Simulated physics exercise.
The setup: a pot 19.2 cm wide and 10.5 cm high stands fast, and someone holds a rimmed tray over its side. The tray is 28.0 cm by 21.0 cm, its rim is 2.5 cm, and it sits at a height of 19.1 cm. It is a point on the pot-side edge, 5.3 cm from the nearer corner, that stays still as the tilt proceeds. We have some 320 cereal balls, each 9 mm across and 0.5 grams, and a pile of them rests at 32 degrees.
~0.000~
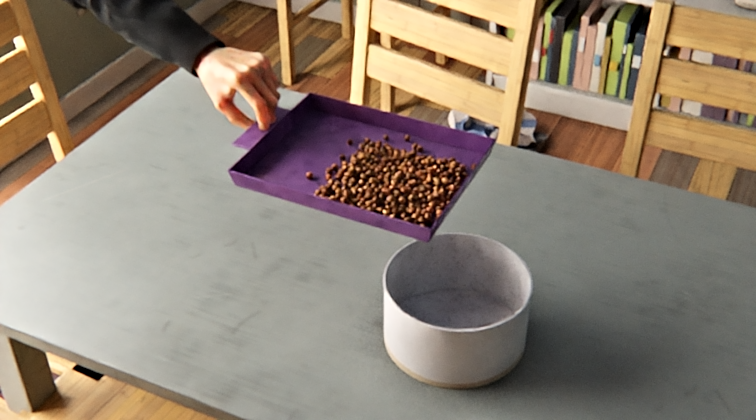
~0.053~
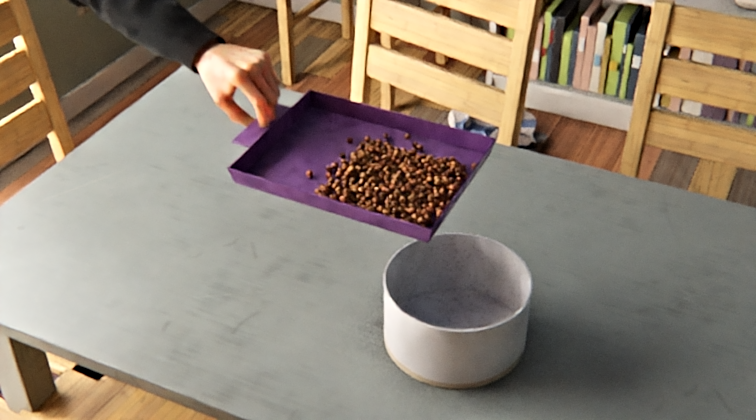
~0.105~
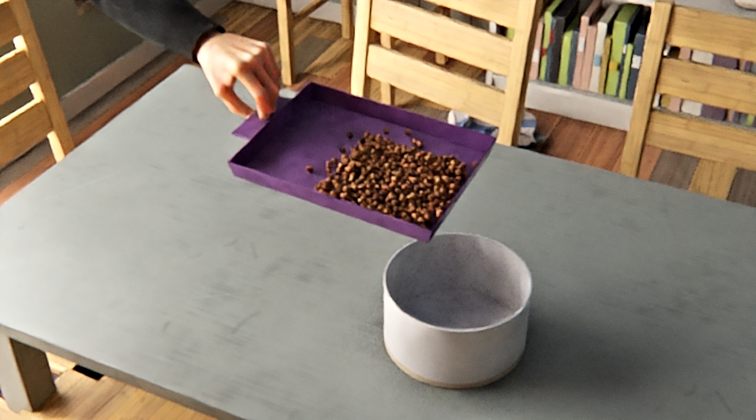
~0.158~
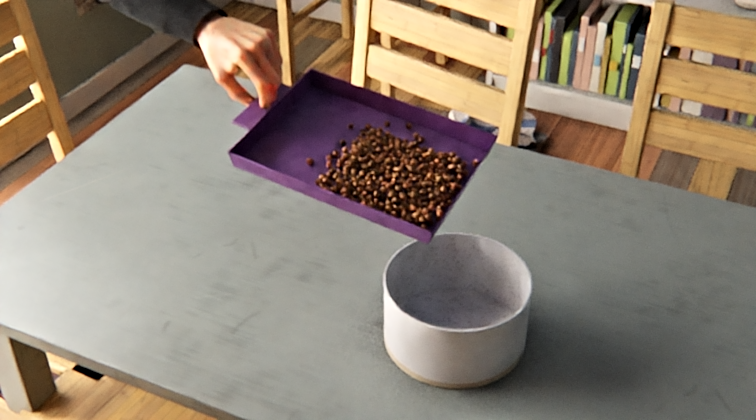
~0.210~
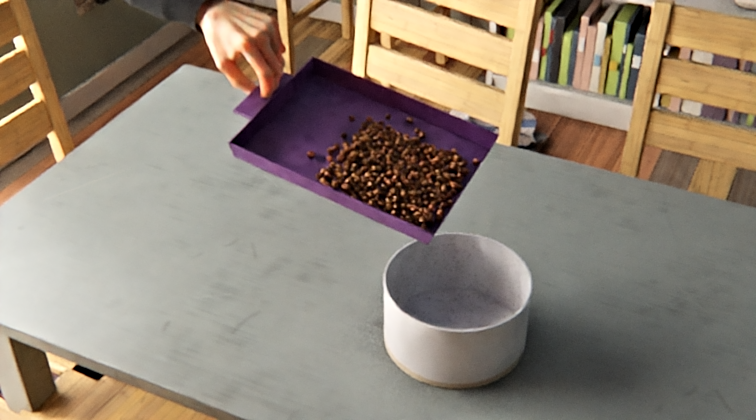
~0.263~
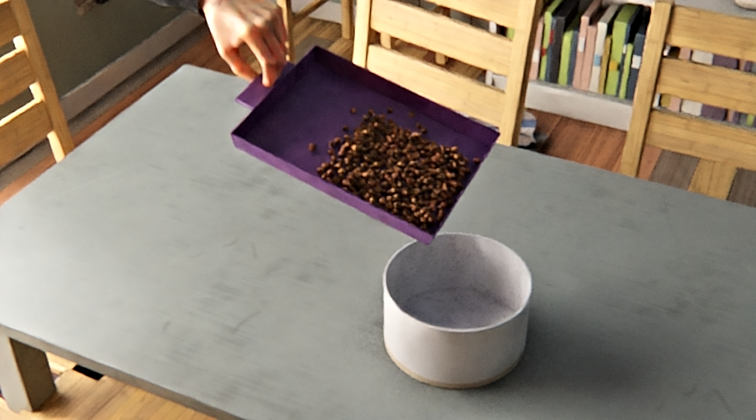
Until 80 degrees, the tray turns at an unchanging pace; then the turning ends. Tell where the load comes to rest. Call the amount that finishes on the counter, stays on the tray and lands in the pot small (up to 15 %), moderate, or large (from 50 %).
At the end, counter: Small, left on the tray: Moderate, pot: Large.
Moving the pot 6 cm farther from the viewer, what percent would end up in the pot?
Roughly 35 per cent.
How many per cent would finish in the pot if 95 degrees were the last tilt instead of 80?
I'd say close to 95 percent.
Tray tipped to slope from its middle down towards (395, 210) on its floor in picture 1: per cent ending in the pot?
Something like 80 per cent of the pieces.
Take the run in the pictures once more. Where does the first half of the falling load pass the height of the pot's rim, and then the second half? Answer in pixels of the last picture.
(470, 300) or so first, later (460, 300).
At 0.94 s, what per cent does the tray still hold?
Close to 95 in a hundred.
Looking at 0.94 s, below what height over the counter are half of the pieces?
Some 26 cm above the counter.
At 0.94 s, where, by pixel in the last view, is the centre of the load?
By then the middle of the load sits around (439, 174).
After 0.67 s, tilt 47 degrees; the tray holds 100 %, the pot 0 %.
After 0.94 s, tilt 67 degrees; the tray holds 95 %, the pot 0 %.
Then, at 1.31 s, tilt 80 degrees; the tray holds 95 %, the pot 5 %.
In the end, at 3.2 s, counter 0 %, tray 25 %, pot 75 %.
